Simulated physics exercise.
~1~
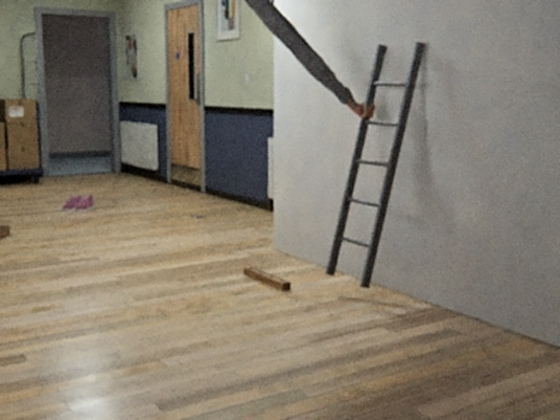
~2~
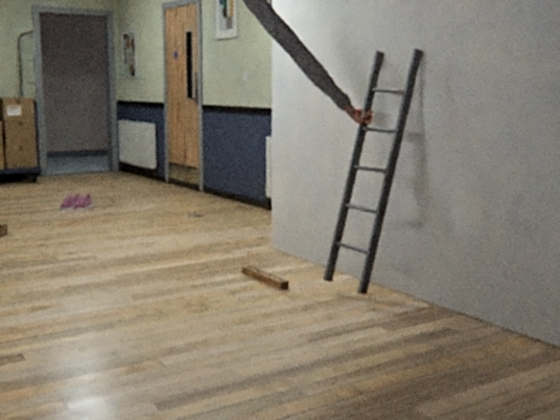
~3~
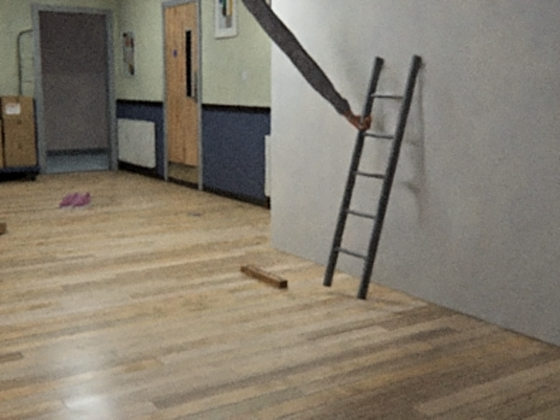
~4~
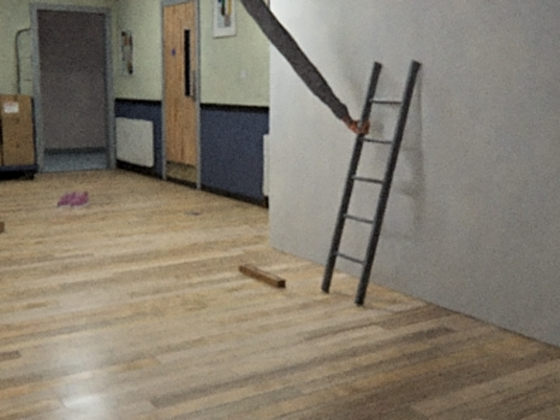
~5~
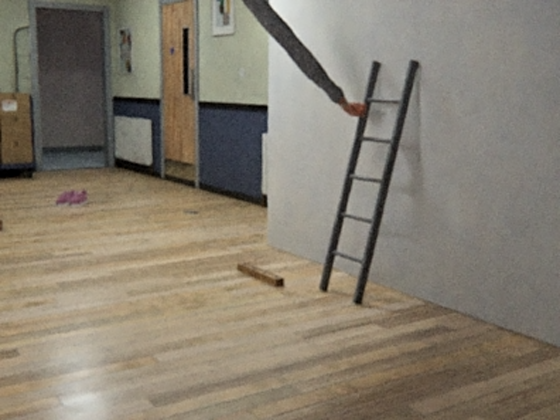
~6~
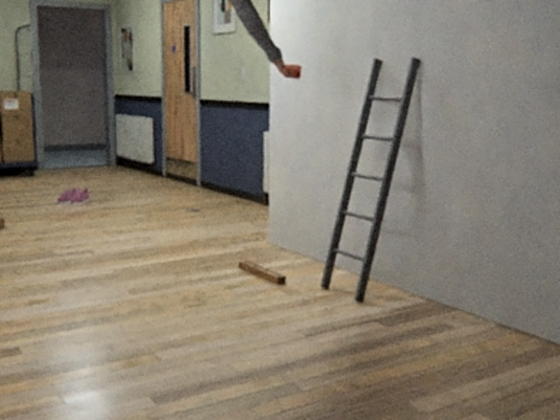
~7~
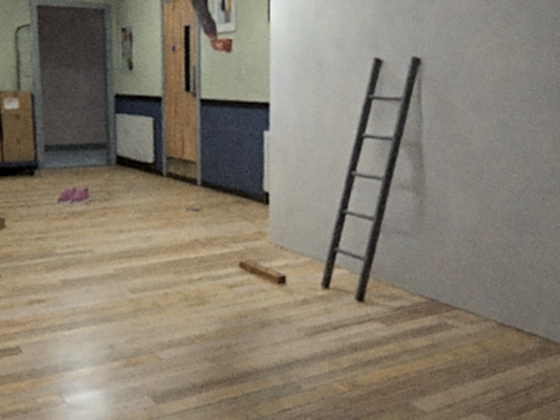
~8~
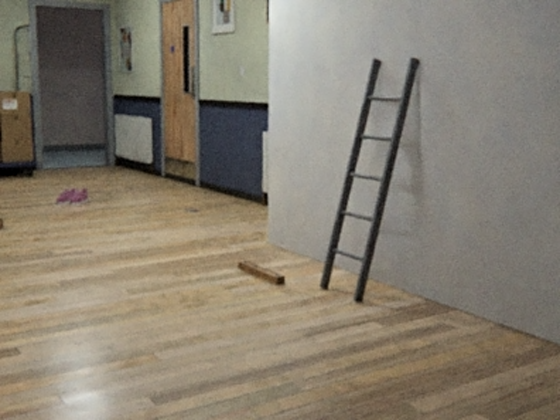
A grey rack is lowered against a wall by a hand and stays leaning once released.
